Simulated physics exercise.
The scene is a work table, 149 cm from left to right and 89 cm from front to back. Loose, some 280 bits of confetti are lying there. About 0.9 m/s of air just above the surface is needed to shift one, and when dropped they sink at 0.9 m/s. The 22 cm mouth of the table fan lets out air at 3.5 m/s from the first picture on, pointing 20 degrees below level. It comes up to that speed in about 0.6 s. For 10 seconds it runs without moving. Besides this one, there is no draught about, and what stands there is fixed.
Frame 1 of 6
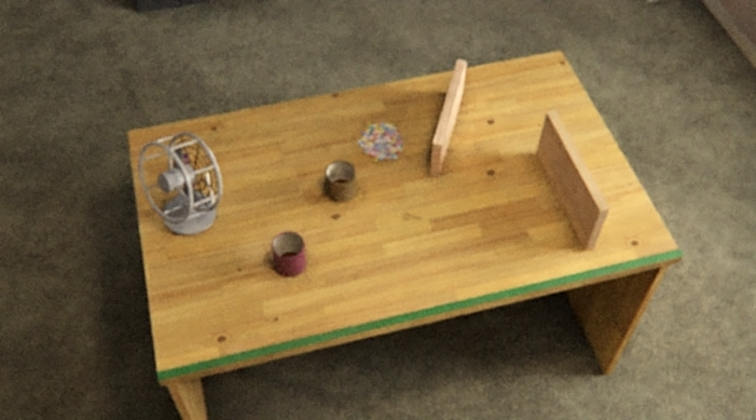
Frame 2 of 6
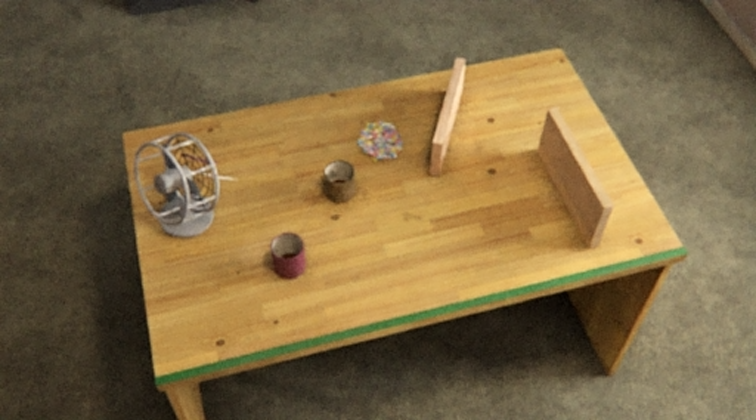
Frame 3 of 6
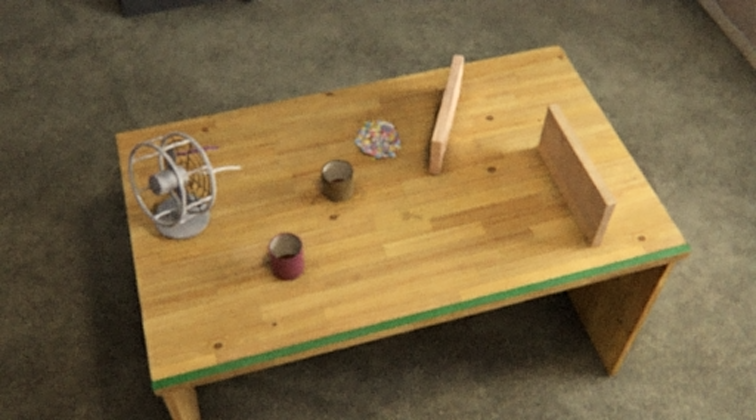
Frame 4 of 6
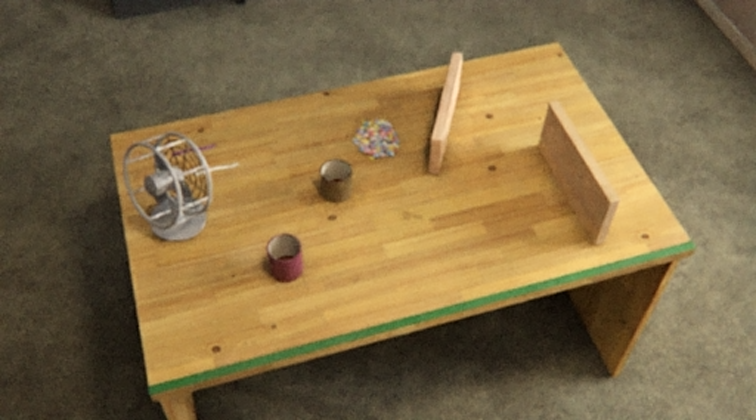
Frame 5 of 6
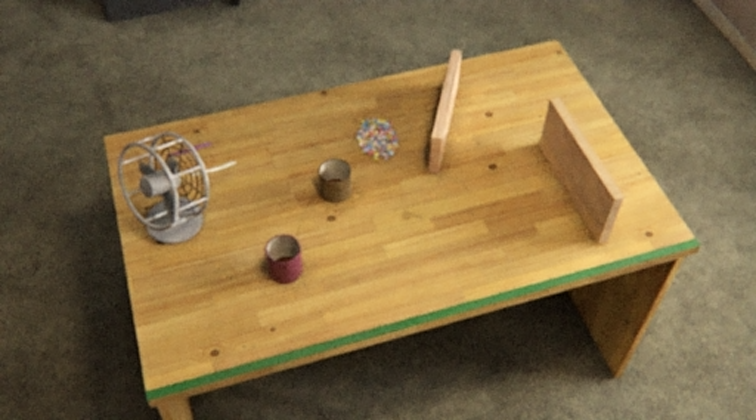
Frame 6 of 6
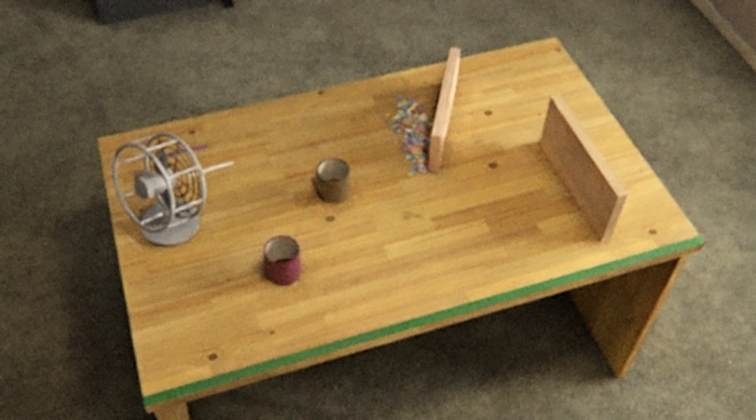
The footage shows a table fan, two mugs, two upright boards and a patch of colourful confetti on a wooden table; the confetti lies still at first, then shifts right, away from the fan, spreading beside the nearer board.
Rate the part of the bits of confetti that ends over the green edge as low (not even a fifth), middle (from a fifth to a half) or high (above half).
Low.
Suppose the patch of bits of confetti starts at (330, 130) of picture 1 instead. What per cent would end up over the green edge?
That comes to some 0 in a hundred.
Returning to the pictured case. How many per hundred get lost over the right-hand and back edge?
Estimate: Right-hand ~ 0 %; back ~ 50 %.
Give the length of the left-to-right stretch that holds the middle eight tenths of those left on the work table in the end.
Around 10 cm.
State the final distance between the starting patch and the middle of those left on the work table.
Distance: Approx. 20 cm.
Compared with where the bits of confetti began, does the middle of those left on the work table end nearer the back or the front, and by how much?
The middle ends up nearer the front end, around 10 cm off.
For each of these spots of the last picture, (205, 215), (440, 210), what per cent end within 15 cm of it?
Estimates in listed order: 0 %; 15 %.
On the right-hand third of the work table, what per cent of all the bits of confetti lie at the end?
3 %.
Then, 1.2 s after the last picture the count stands so, 0 % are over the green edge; the middle of those still in play is near (433, 148).
Then, 2.4 s after the last picture the count stands so, 0 % are over the green edge; the middle of those still in play is near (435, 150).
Then, 4.7 s after the last picture the count stands so, 0 % are over the green edge; the middle of those still in play is near (434, 150).
Then, 9.2 s after the last picture, at the end, 2 % are over the green edge; the middle of those still in play is near (434, 150).
